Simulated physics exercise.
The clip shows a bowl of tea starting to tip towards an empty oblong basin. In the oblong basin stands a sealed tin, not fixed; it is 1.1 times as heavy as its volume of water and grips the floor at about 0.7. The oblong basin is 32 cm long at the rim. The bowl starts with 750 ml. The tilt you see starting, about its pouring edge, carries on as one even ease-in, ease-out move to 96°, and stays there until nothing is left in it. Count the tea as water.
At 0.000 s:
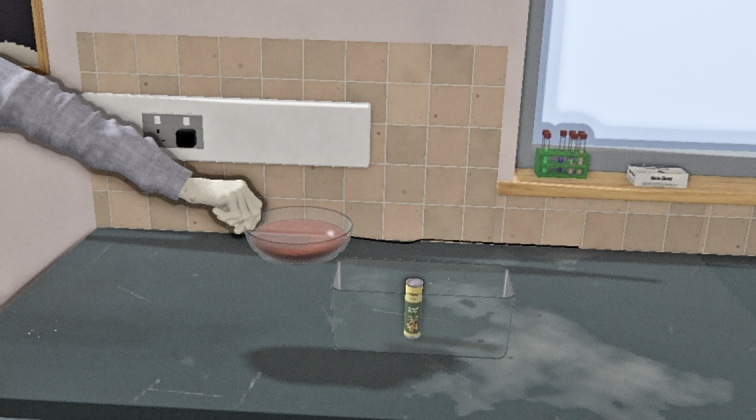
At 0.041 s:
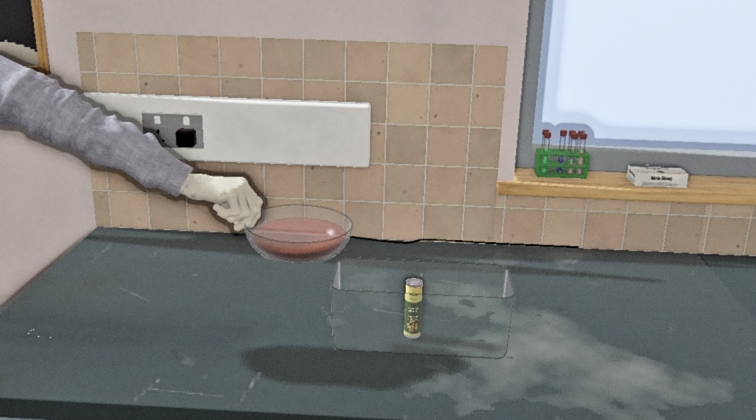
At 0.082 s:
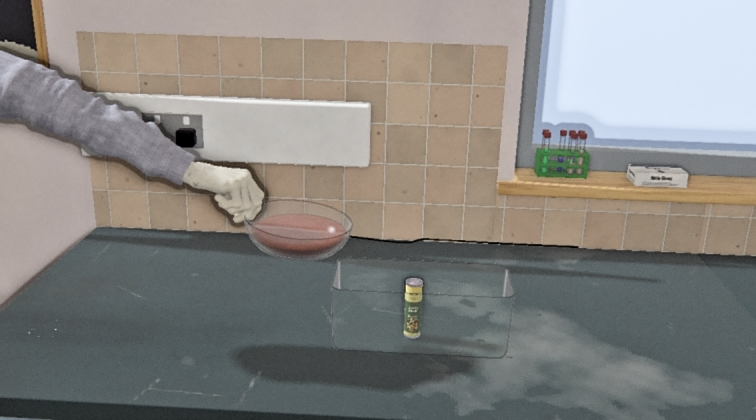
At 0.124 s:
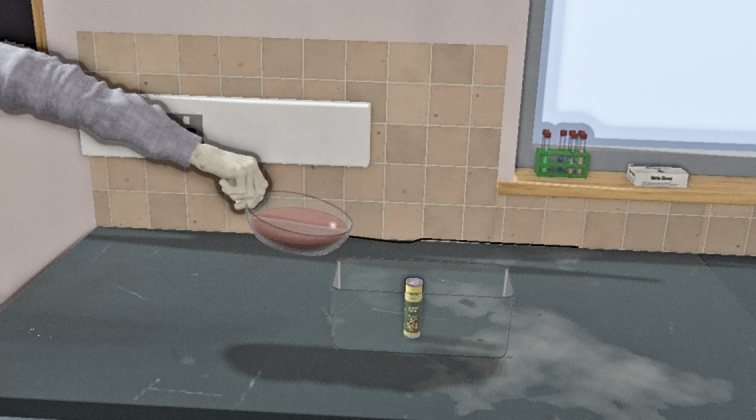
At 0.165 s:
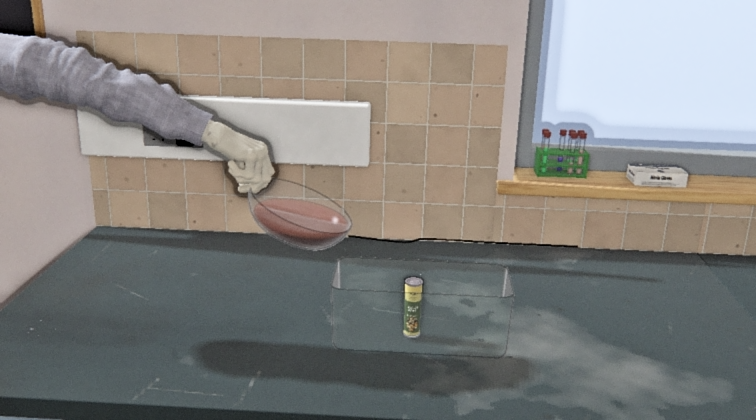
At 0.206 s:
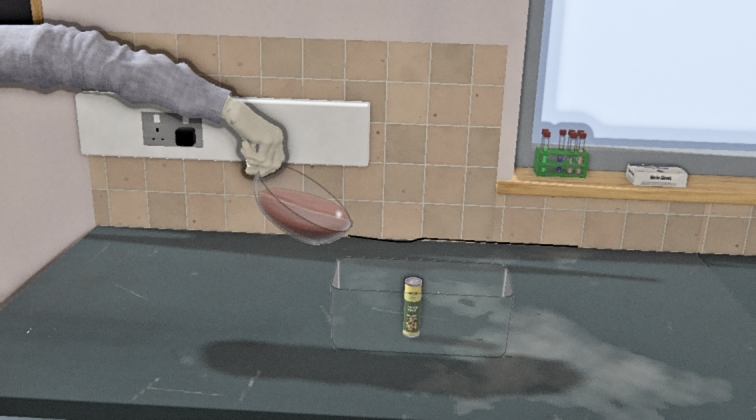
A gloved hand in a grey sleeve, reaching in from the left, tilts a clear glass bowl of reddish-brown tea gradually further, raising its left side while its right edge stays in place. The fixed, slightly raised view faces a dark worktop against tan tiles and a white socket panel. Right of the bowl, a small yellow-and-green tin stands by a clear oblong basin, below a windowsill holding a green rack.
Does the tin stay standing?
The tin stays up.
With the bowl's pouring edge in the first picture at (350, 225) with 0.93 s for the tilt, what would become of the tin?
Then it topples.
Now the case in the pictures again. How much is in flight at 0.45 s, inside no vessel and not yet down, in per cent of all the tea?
Some 74 per cent.
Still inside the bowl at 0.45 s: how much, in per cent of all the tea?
Near 16 in a hundred.
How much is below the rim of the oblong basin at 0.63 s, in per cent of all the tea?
Some 98 per cent.
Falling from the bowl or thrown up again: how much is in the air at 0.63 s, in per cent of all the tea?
Near 2 in a hundred.
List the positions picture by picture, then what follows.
Tilt 0°; pouring edge (352, 227); surface from (251, 232) to (349, 236); the oblong basin's rim runs from (335, 274) to (511, 282); the tin's top is at (414, 285), in the first frame.
Tilt 1°; pouring edge (352, 227); surface from (251, 230) to (349, 235), in the second frame.
Tilt 6°; pouring edge (352, 227); surface from (251, 225) to (348, 232), in the third frame.
Tilt 13°; pouring edge (352, 227); surface from (252, 216) to (349, 229), in the fourth frame.
Tilt 22°; pouring edge (351, 227); surface from (254, 205) to (349, 224), in the fifth frame.
Tilt 33°; pouring edge (350, 226); surface from (258, 192) to (341, 216); 2 per cent is over the edge, in the sixth frame.
Then, 0.45 s in, the tilt is 92° and 15 per cent is still to pour; the tin stands where it began.
Then, 0.63 s in, the tilt is 96° and 0 per cent is still to pour; the tin stands where it began.
Then, 0.82 s in, the tilt is 96° and 0 per cent is still to pour; the tin stands where it began.
Then, 1.02 s in, the tilt is 96° and 0 per cent is still to pour; the tin stands where it began.
Finally, the tin stands where it began.
